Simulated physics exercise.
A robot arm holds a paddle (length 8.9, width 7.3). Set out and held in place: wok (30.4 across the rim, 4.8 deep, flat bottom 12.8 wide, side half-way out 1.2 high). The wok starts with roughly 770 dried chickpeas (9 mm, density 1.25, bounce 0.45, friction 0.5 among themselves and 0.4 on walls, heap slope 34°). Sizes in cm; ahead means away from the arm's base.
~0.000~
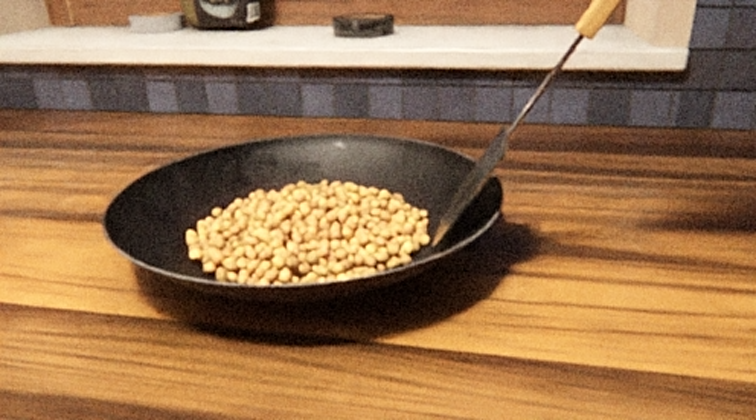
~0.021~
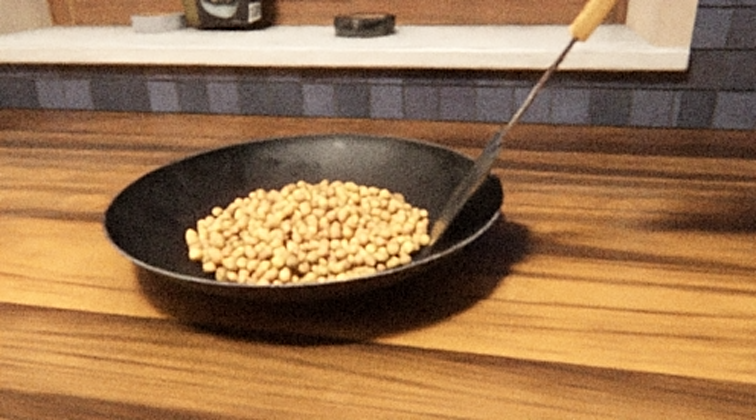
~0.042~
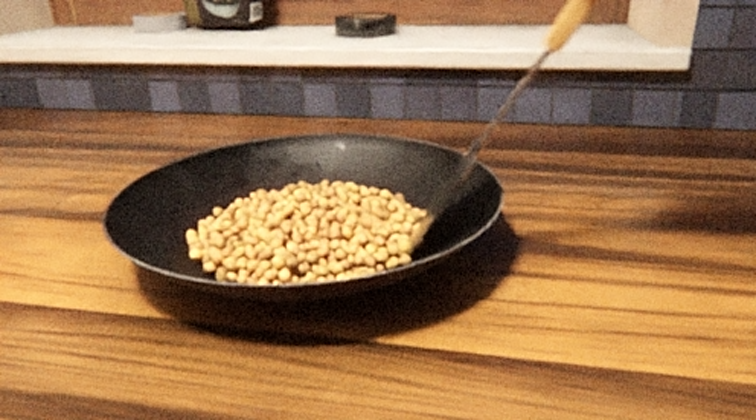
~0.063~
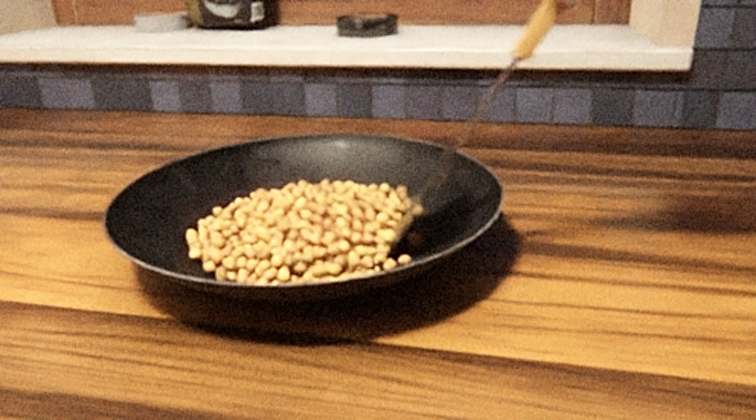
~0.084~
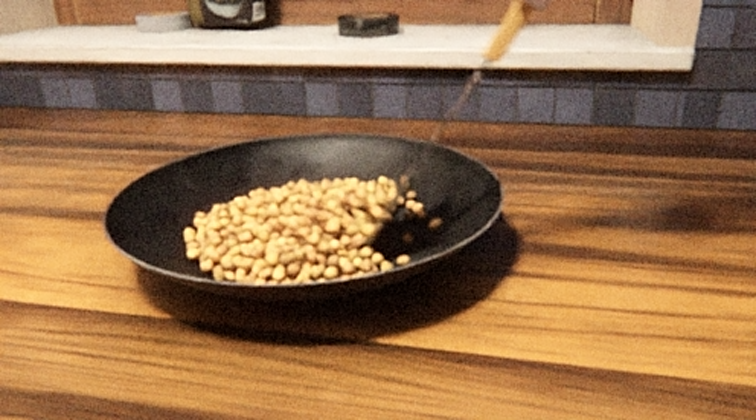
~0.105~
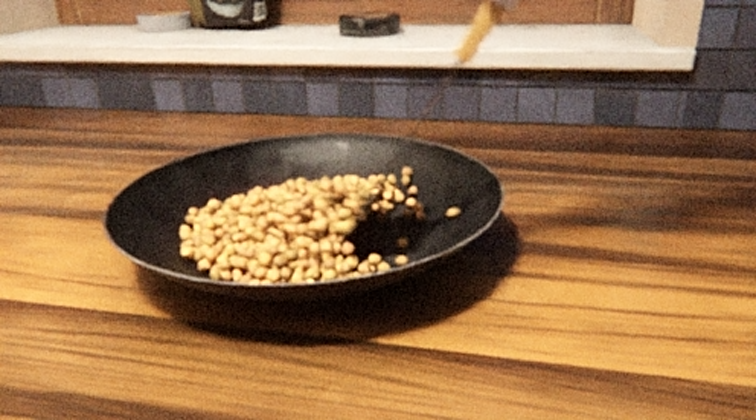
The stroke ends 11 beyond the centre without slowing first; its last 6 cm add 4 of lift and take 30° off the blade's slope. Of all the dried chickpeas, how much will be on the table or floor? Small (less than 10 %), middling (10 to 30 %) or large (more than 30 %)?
Answer: Middling; 10 to 30 % of the dried chickpeas finish on the table or floor.
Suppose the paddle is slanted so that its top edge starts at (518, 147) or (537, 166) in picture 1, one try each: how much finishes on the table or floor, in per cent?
About 20 and 20 per cent.
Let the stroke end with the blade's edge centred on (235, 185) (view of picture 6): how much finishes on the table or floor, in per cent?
About 5 per cent.
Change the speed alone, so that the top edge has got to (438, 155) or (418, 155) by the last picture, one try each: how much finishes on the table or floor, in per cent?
Some 5 and 10 per cent.
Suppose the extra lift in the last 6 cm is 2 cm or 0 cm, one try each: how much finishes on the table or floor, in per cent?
Some 25 and 20 per cent.
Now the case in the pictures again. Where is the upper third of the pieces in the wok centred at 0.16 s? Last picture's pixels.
Around (272, 211).
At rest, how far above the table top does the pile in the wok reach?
Some 4.5 cm.
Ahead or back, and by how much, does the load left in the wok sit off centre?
Roughly 4.0 cm ahead.
By 0.16 s, sloping 58°, highest piece 7 above the table; 770 in the wok.
By 0.21 s, sloping 49°, highest piece 7 above the table; 770 in the wok.
By 0.43 s, sloping 28°, highest piece 8 above the table; 627 in the wok, 103 on the table or floor, 40 on the blade or in flight.
By 1.48 s, sloping 28°, highest piece 4 above the table; 627 in the wok, 143 on the table or floor.
Final count, 627 in the wok, 143 on the table or floor. That is 19 % on the table or floor.
